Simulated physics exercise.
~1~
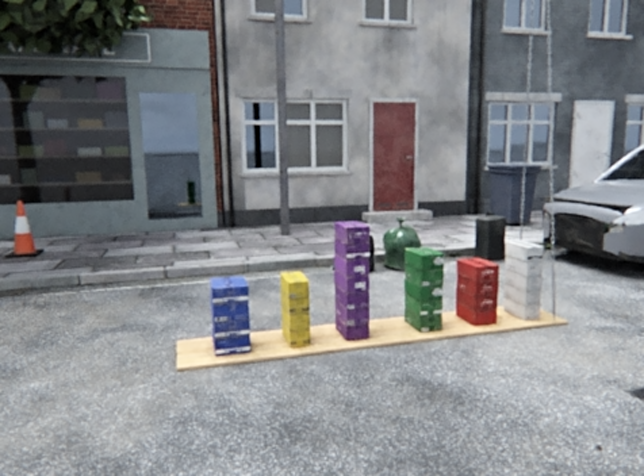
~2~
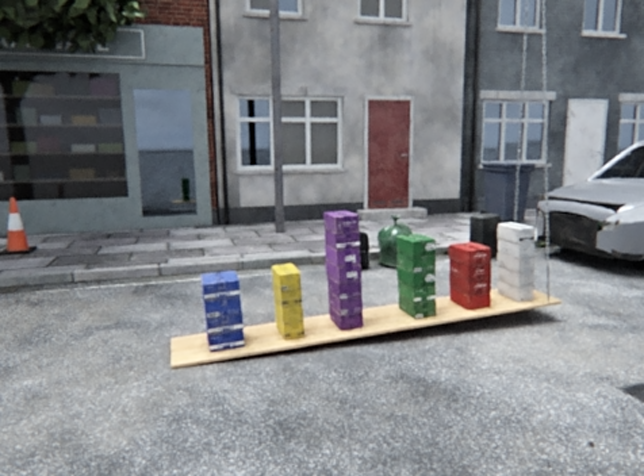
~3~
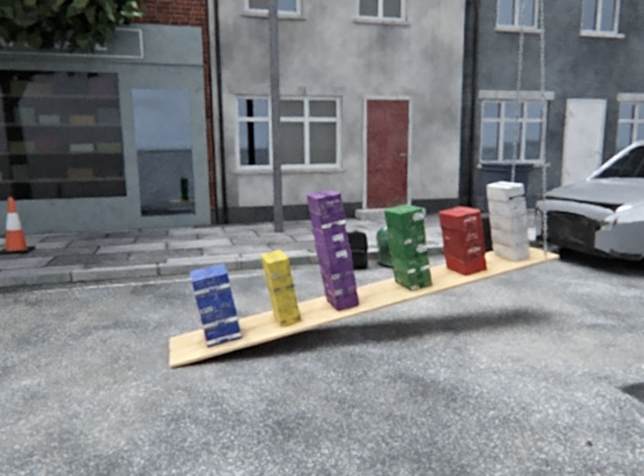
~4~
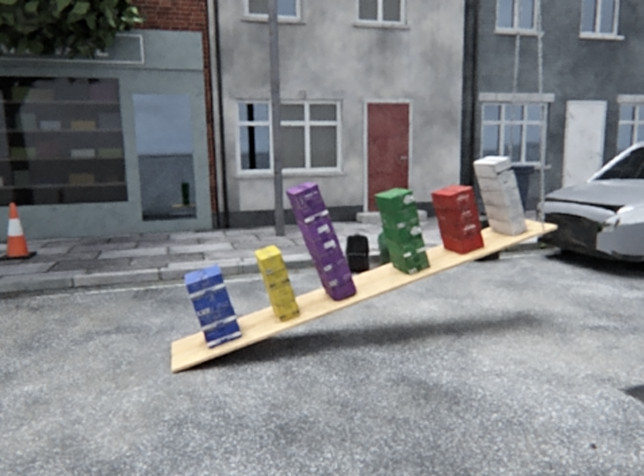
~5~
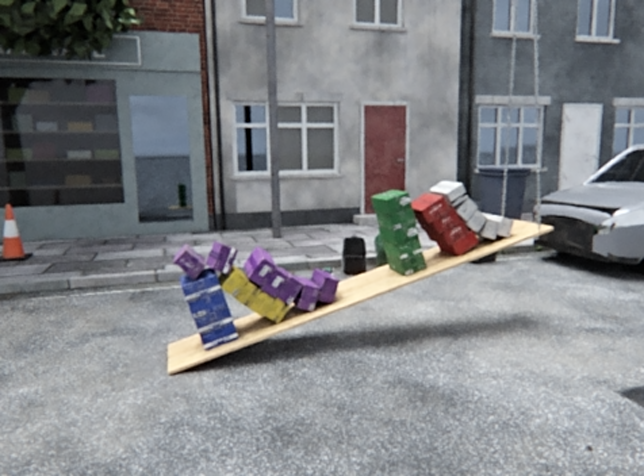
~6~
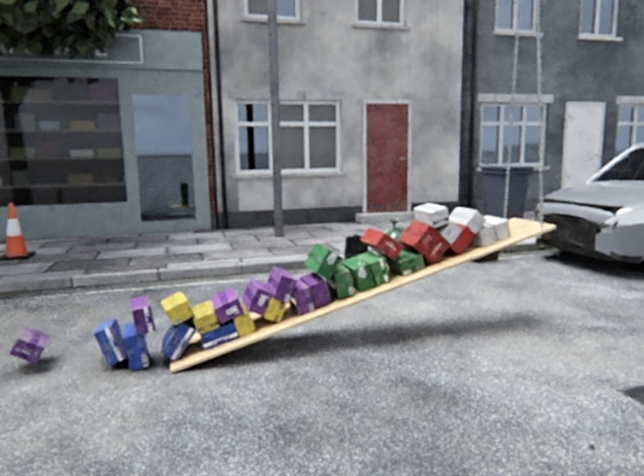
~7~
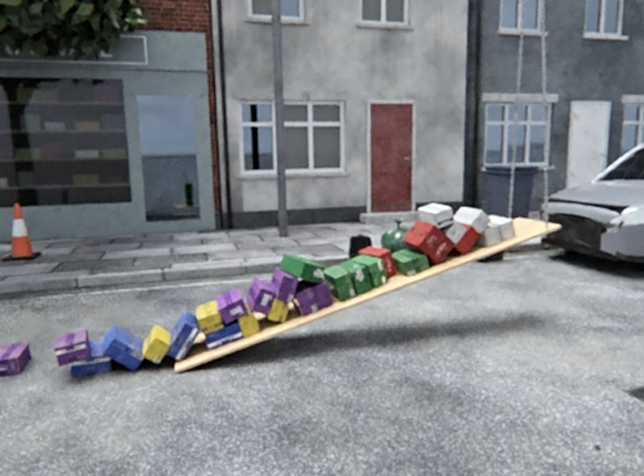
A long flat board holding six coloured stacks of boxes was raised at its right end on a street, and the stacks leaned left. The tall purple one toppled first, then the rest collapsed, leaving boxes heaped down the slope and spilled onto the road.
